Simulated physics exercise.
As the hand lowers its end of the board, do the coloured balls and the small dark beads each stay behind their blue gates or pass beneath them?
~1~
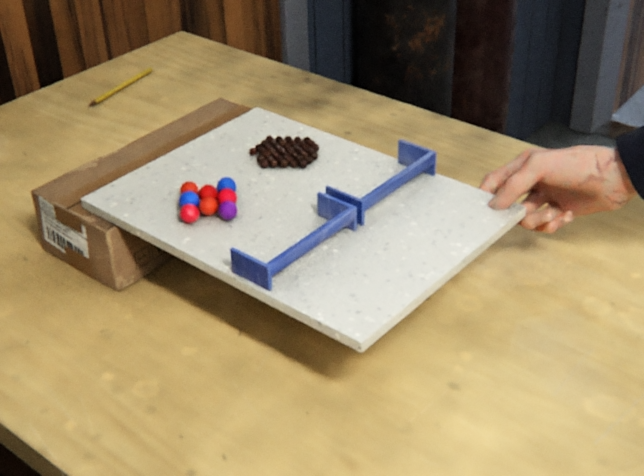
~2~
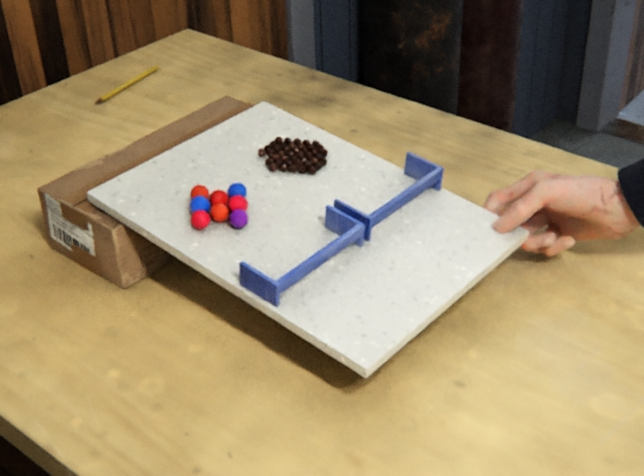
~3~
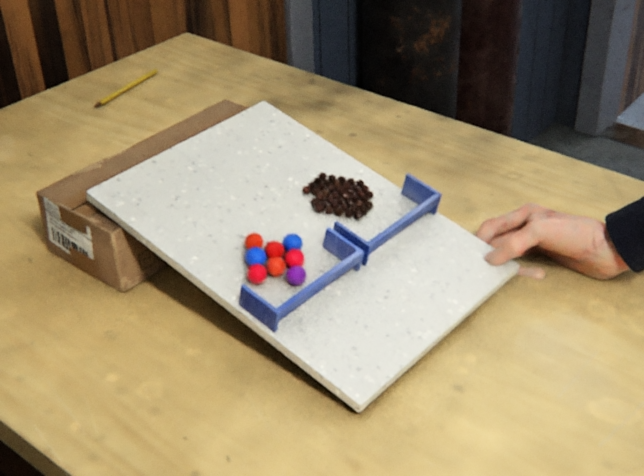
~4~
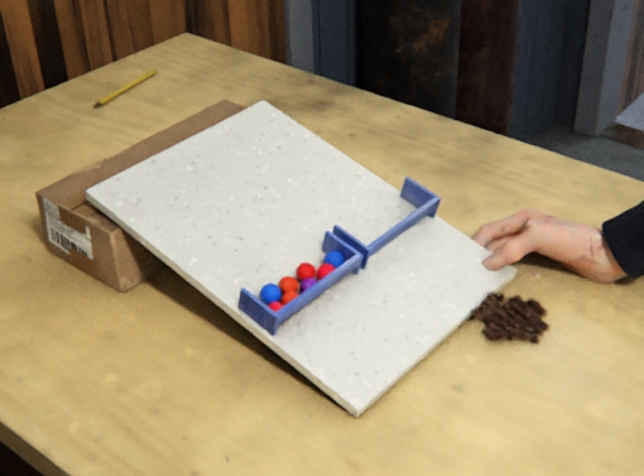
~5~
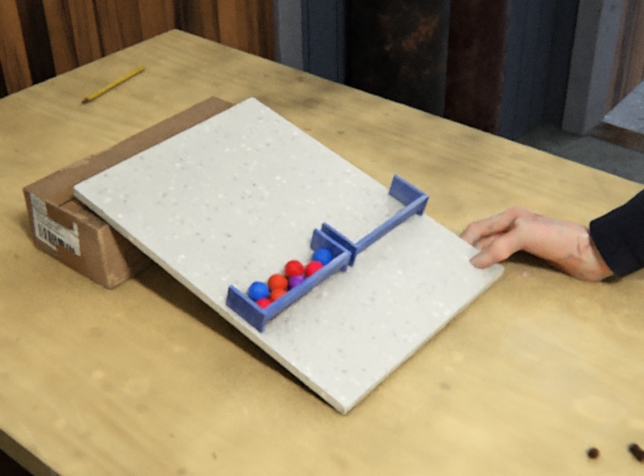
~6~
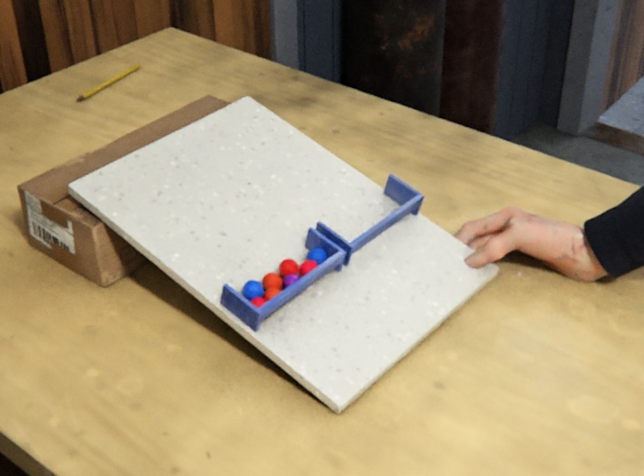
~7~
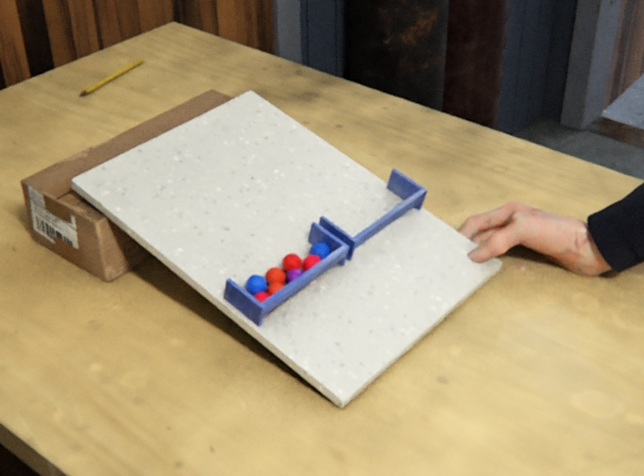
The coloured balls lodge against their gate and stay there. The small dark beads pass beneath theirs and run off the board onto the table.
